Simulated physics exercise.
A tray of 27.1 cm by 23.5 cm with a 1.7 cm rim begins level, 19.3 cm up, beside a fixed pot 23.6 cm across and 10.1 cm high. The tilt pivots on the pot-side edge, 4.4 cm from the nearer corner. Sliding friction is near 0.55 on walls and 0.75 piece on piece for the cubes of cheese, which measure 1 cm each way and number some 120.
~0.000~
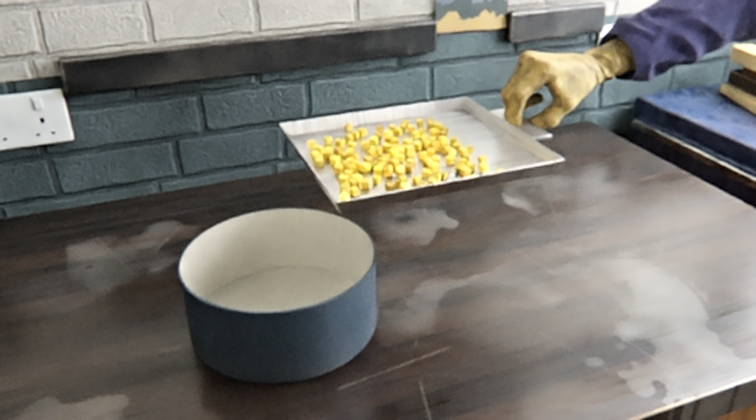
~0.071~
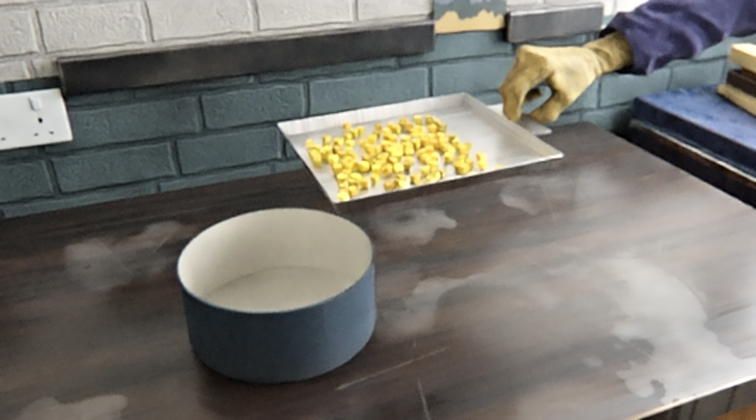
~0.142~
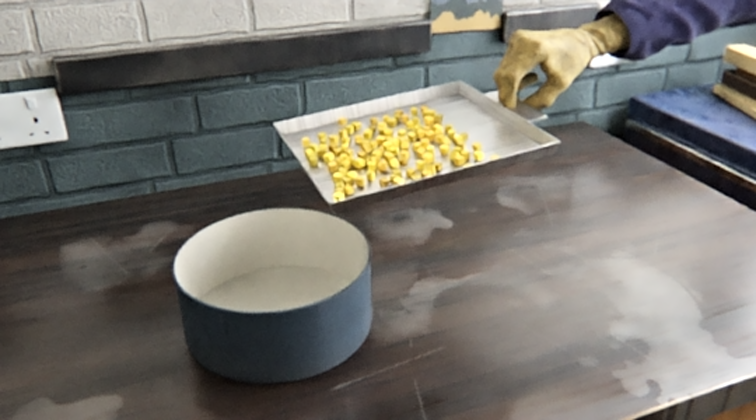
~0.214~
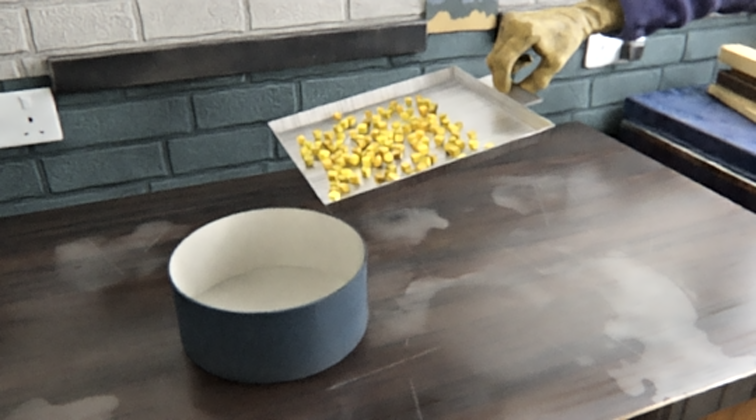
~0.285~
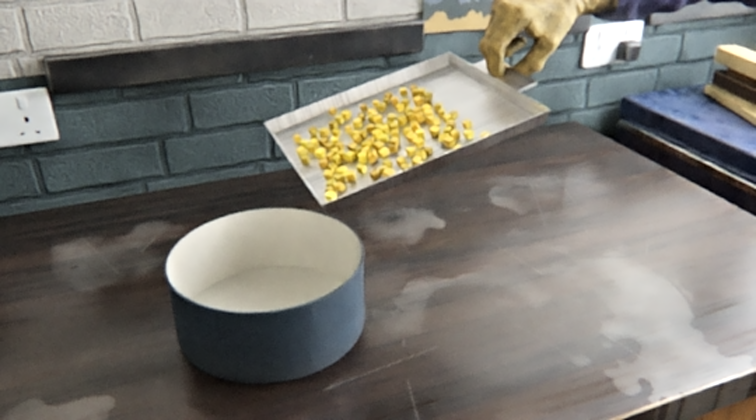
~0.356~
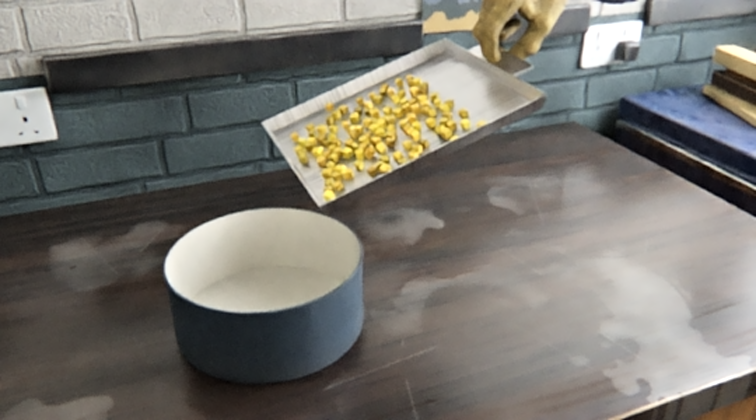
A metal tray of small yellow pieces started out level, then a gloved hand raised its right side so it sloped down to the left, beside a blue pot on a dark table.
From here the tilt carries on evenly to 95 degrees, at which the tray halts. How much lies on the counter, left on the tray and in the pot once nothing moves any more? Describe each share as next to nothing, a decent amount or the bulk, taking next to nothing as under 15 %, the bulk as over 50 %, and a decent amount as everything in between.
In order: Counter: A minor amount; tray: A minor amount; pot: The greater amount.
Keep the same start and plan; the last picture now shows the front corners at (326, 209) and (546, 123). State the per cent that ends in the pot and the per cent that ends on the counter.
That works out as pot 45 and counter 55.
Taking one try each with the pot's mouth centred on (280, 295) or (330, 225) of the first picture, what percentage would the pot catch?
Roughly 70 and 70 percent.
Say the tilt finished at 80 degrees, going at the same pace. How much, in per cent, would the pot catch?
In that case some 25 per cent.
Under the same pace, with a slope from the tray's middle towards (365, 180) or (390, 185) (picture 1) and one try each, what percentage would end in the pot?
Near 75 and 35 percent, in that order.
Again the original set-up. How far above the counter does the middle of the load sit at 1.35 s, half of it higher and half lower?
Around 22 cm up.
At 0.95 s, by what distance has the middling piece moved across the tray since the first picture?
Roughly 8 cm.
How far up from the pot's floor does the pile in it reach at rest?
I'd put it at close to 1.5 centimetres.
Then, at 0.95 s, tilt 54 degrees; the tray holds 95 %, the pot 0 %.
Then, at 1.35 s, tilt 78 degrees; the tray holds 75 %, the pot 25 %.
Then, at 1.83 s, tilt 95 degrees; the tray holds 5 %, the pot 85 %.
By 2.9 s all is still; counter 5 %, tray 0 %, pot 95 %.
